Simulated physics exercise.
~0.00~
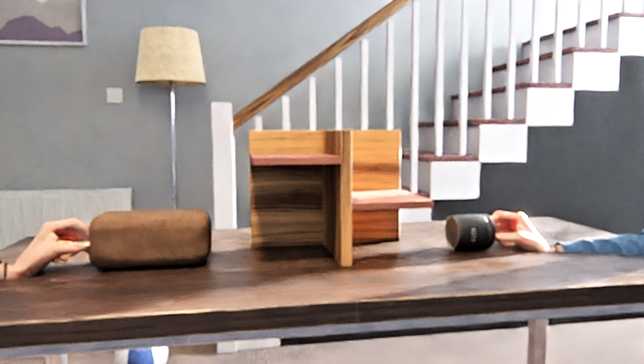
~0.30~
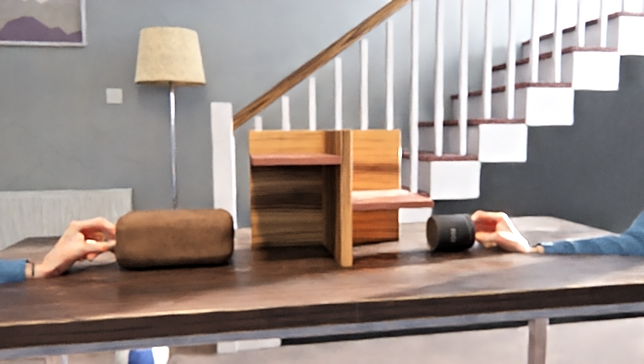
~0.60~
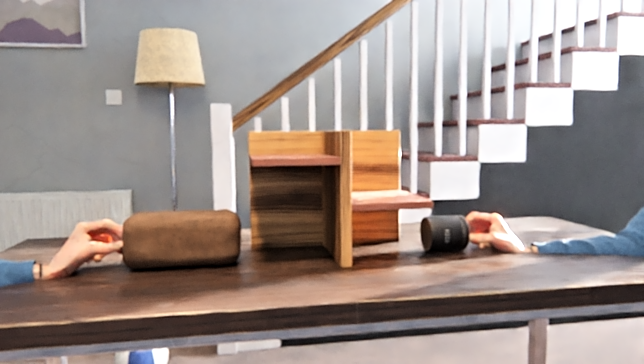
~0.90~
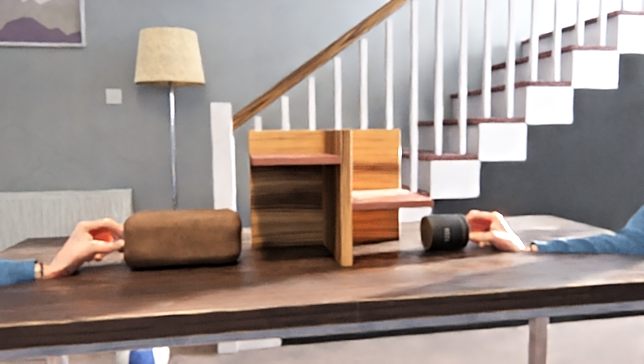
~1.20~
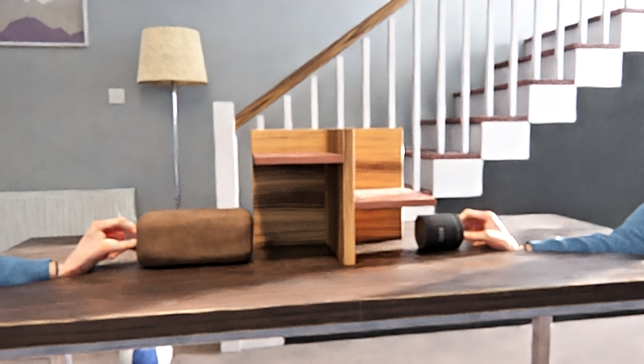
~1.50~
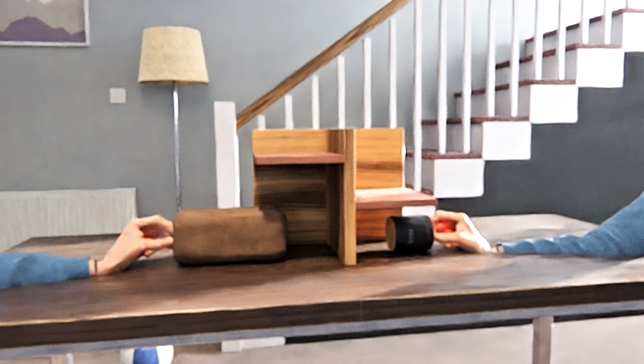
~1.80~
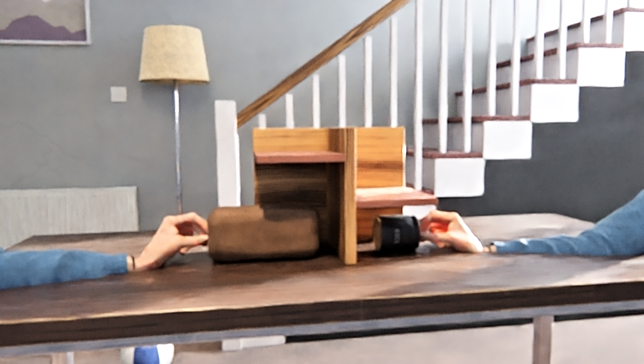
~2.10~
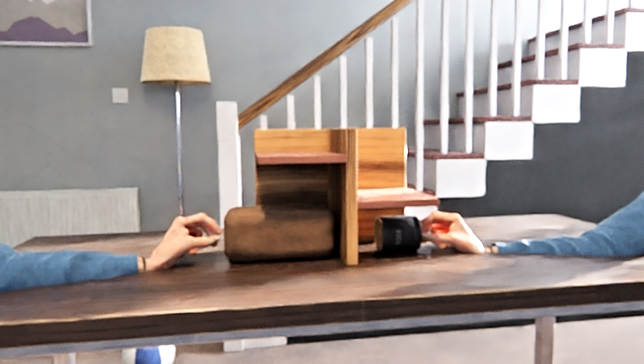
The video shows two hands sliding a brown loaf rightward and a small black jar leftward across a table toward a wooden rack, pausing briefly before pushing both under its low shelves, where the loaf and jar end up on opposite sides of the central divider.
